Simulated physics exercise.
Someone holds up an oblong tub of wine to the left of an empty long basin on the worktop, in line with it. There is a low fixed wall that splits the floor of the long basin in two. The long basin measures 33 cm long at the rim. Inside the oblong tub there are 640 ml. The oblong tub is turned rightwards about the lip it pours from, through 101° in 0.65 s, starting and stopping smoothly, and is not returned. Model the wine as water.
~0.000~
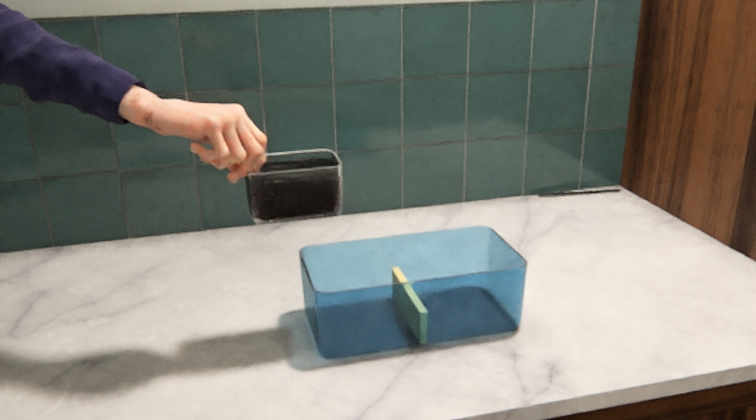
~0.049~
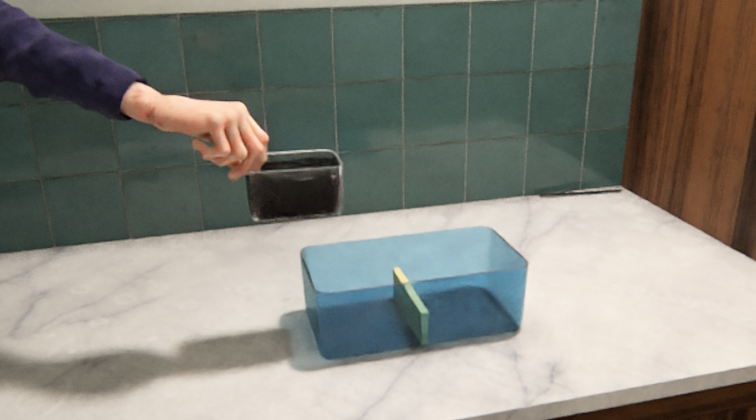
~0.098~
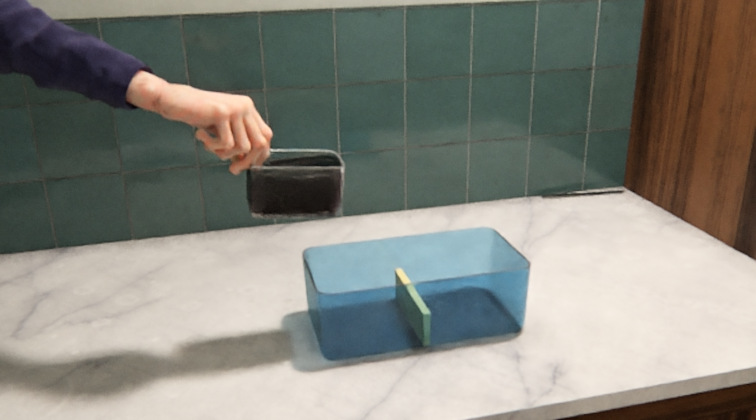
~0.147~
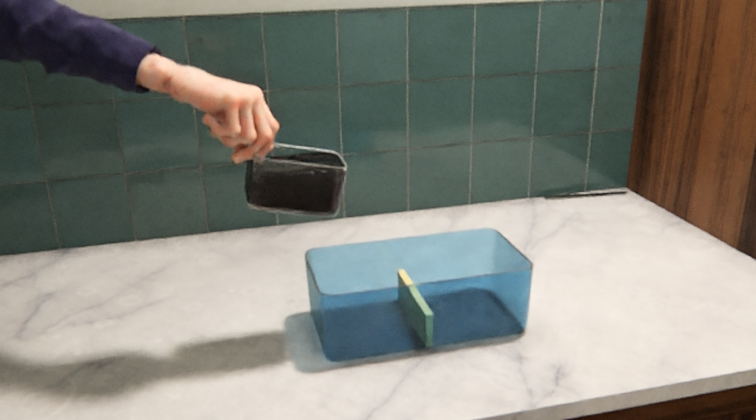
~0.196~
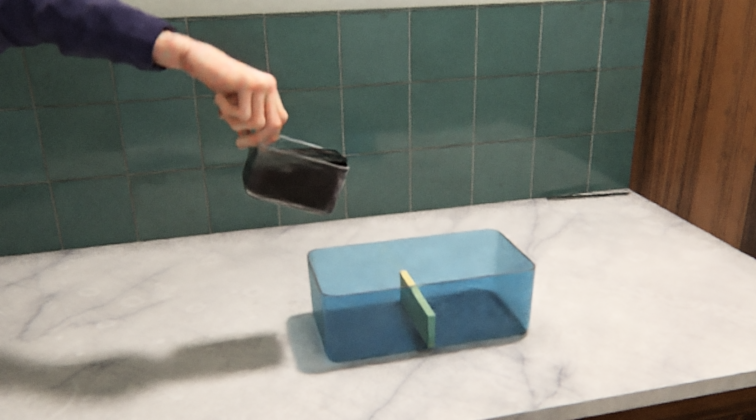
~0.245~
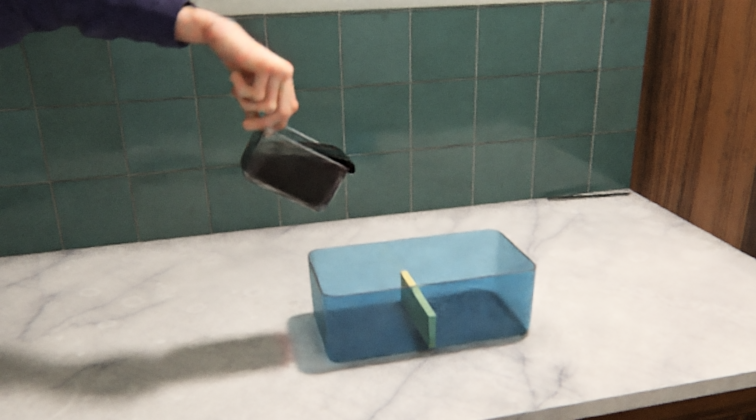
On a marble worktop against green tiles, a hand held a small clear tub of dark liquid up to the left of a blue divided basin, then gradually tilted it rightwards until the liquid reached its lip.
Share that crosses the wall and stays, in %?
73 %.
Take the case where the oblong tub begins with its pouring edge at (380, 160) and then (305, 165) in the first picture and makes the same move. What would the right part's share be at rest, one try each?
Around 85 per cent first, around 20 per cent next.
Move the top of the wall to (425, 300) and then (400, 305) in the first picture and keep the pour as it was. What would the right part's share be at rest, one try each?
I'd put it at about 55 per cent for the first and about 70 per cent for the second.
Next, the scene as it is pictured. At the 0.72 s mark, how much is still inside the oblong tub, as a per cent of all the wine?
5 %.
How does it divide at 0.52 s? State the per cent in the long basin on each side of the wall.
Around 10 percent on the left and 0 on the right.
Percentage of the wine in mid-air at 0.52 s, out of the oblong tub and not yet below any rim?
Estimate: Some 52 % of the total.
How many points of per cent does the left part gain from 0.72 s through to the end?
That works out to roughly 14 per cent of the whole.
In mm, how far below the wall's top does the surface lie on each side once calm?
I'd say some 48 mm on the left and some 36 mm on the right.
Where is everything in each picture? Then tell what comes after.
In the first picture, tilt 0°; pouring edge (337, 159); surface from (248, 172) to (335, 164); the long basin's rim runs from (306, 270) to (508, 245); the wall's top is at (408, 289).
In the second picture, tilt 1°; pouring edge (338, 159); surface from (248, 172) to (335, 164).
In the third picture, tilt 6°; pouring edge (340, 160); surface from (249, 171) to (338, 161).
In the fourth picture, tilt 12°; pouring edge (342, 161); surface from (251, 167) to (340, 158).
In the fifth picture, tilt 21°; pouring edge (344, 162); surface from (251, 159) to (341, 157); 2 per cent is over the edge.
In the sixth picture, tilt 31°; pouring edge (344, 163); surface from (251, 149) to (338, 155); 5 per cent is over the edge.
Then, 0.52 s in, the tilt is 91° and 38 per cent is still to pour, 9 is left of the wall and 0 right of it.
Then, 0.72 s in, the tilt is 101° and 5 per cent is still to pour, 9 is left of the wall and 65 right of it.
Then, 0.92 s in, the tilt is 101° and 1 per cent is still to pour, 19 is left of the wall and 72 right of it.
Then, 1.15 s in, the tilt is 101° and 0 per cent is still to pour, 23 is left of the wall and 73 right of it.
Finally, 23 per cent lies left of the wall, 73 right of it and 4 outside.
